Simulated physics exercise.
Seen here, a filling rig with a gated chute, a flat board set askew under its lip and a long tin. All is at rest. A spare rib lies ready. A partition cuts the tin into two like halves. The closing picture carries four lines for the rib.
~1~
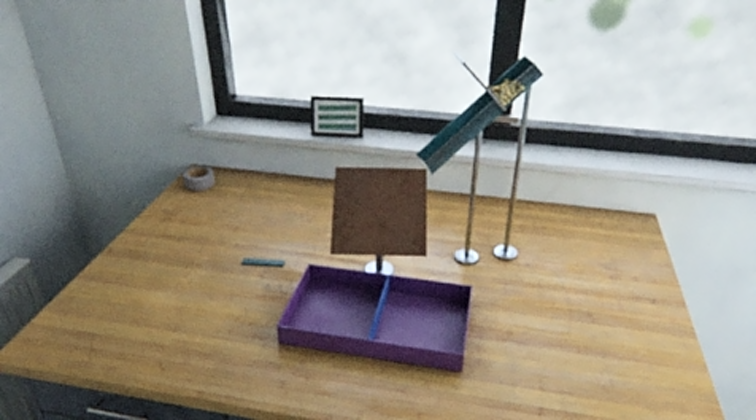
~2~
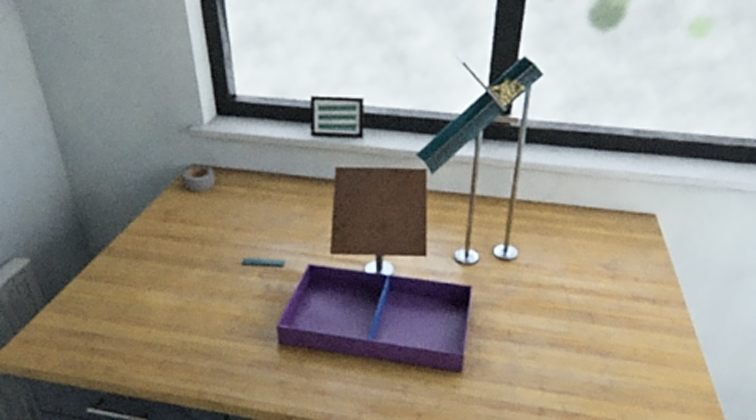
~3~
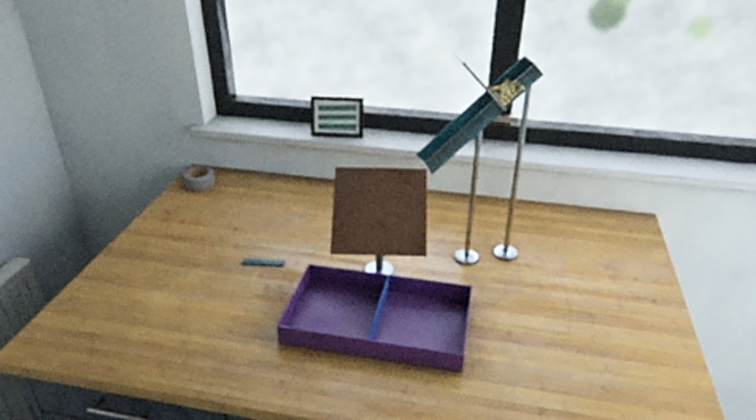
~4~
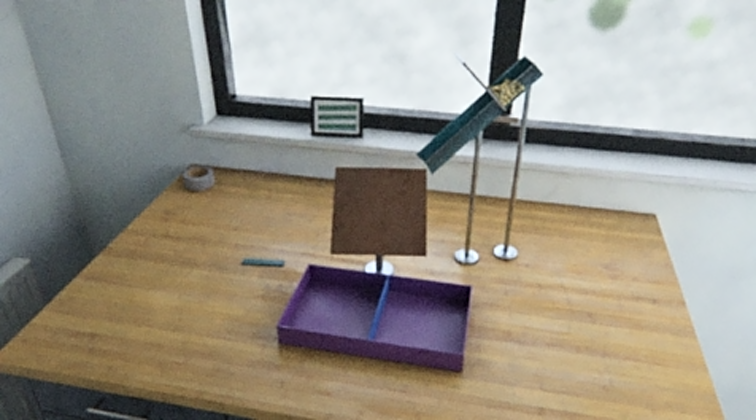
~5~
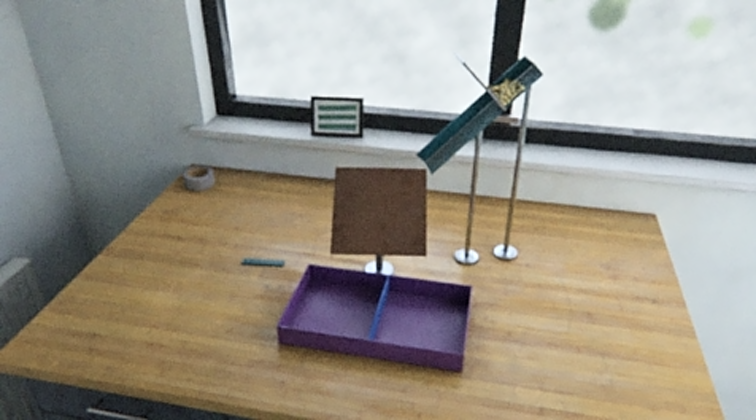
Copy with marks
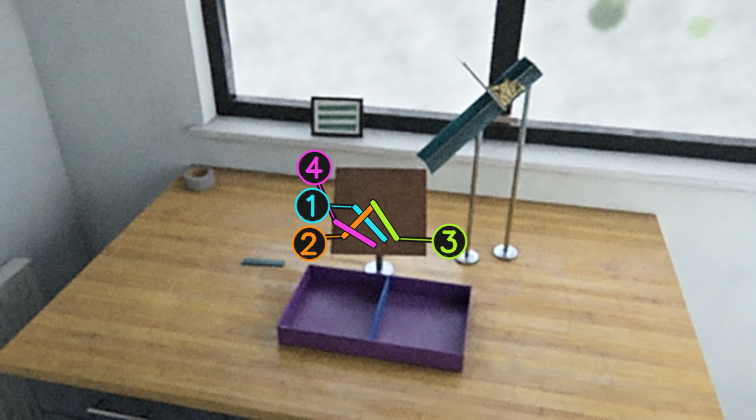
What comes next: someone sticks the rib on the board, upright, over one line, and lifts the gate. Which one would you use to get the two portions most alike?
Line 4 does it best.
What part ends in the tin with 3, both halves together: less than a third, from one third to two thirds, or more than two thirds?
More than two thirds.
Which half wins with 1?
Right.
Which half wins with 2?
Left.
On the marked copy, line 1 from (355, 207) to (384, 239); line 2 from (374, 204) to (343, 236); line 3 from (372, 202) to (396, 238); line 4 from (335, 221) to (373, 244).
With 1, of what is caught, a small part in the left half, most in the right.
With 2, of what is caught, nearly all in the left half, a small part in the right.
With 3, of what is caught, a small part in the left half, most in the right.
With 4, of what is caught, about half in the left half, about half in the right.
